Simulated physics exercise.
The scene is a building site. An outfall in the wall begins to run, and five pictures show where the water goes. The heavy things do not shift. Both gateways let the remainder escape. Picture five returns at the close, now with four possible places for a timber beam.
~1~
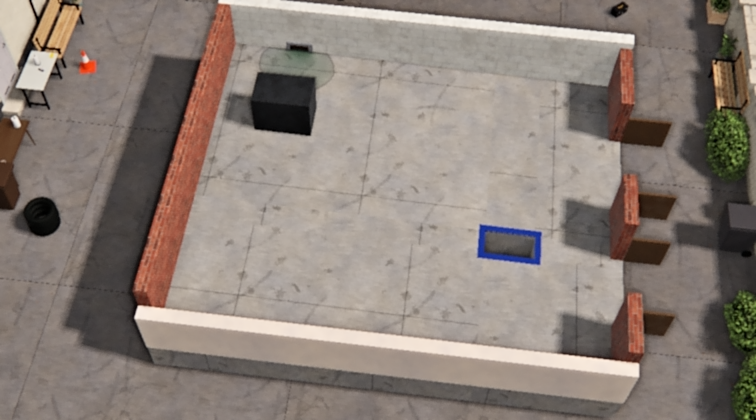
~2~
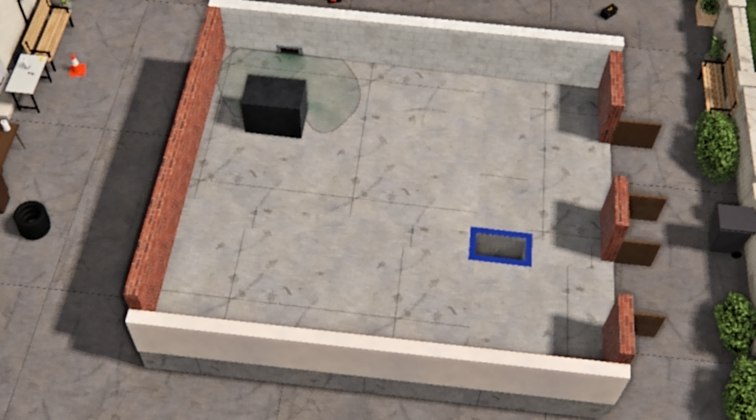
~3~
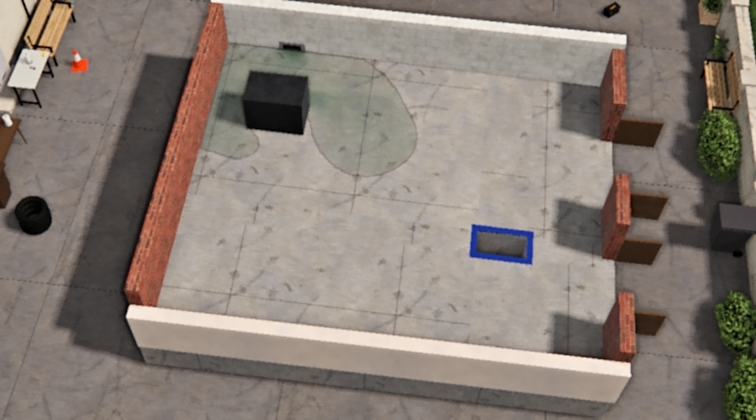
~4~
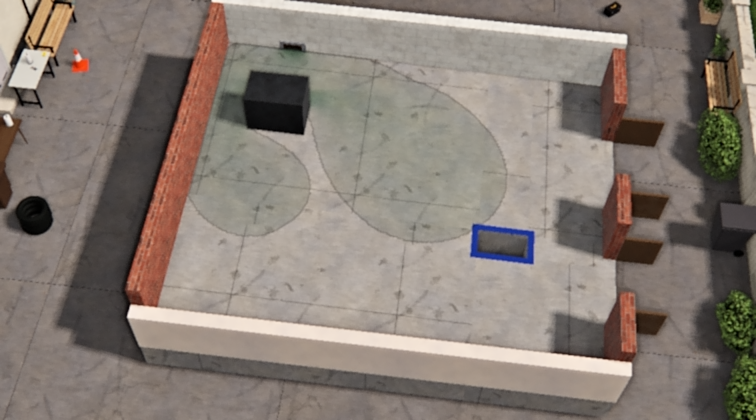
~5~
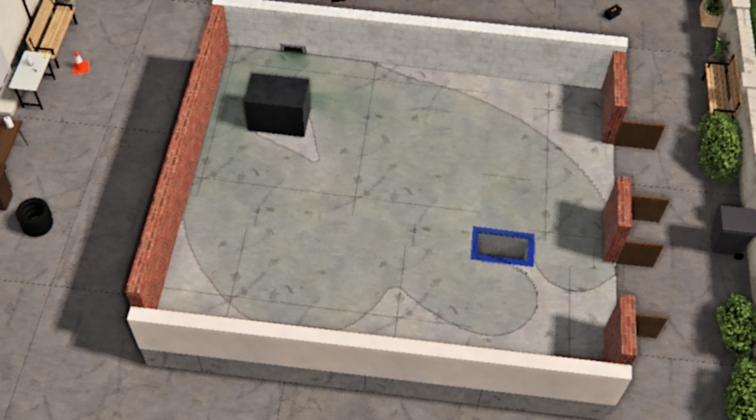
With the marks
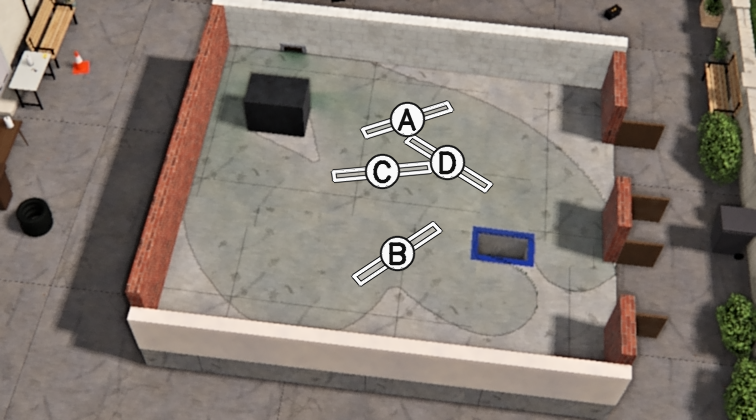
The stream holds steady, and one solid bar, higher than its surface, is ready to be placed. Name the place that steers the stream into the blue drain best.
It is B.
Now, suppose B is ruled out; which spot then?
Spot D.
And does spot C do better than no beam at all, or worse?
Spot C is worse.
In white, A from (364, 133) to (449, 106); B from (357, 280) to (436, 227); C from (334, 176) to (429, 167); D from (409, 138) to (487, 187).
Choosing A, about 9 % of the stream goes into the blue drain, about 90 % out by the gates.
Choosing B, about 27 % of the stream goes into the blue drain, about 72 % out by the gates.
Choosing C, about 8 % of the stream goes into the blue drain, about 92 % out by the gates.
Choosing D, about 18 % of the stream goes into the blue drain, about 82 % out by the gates.
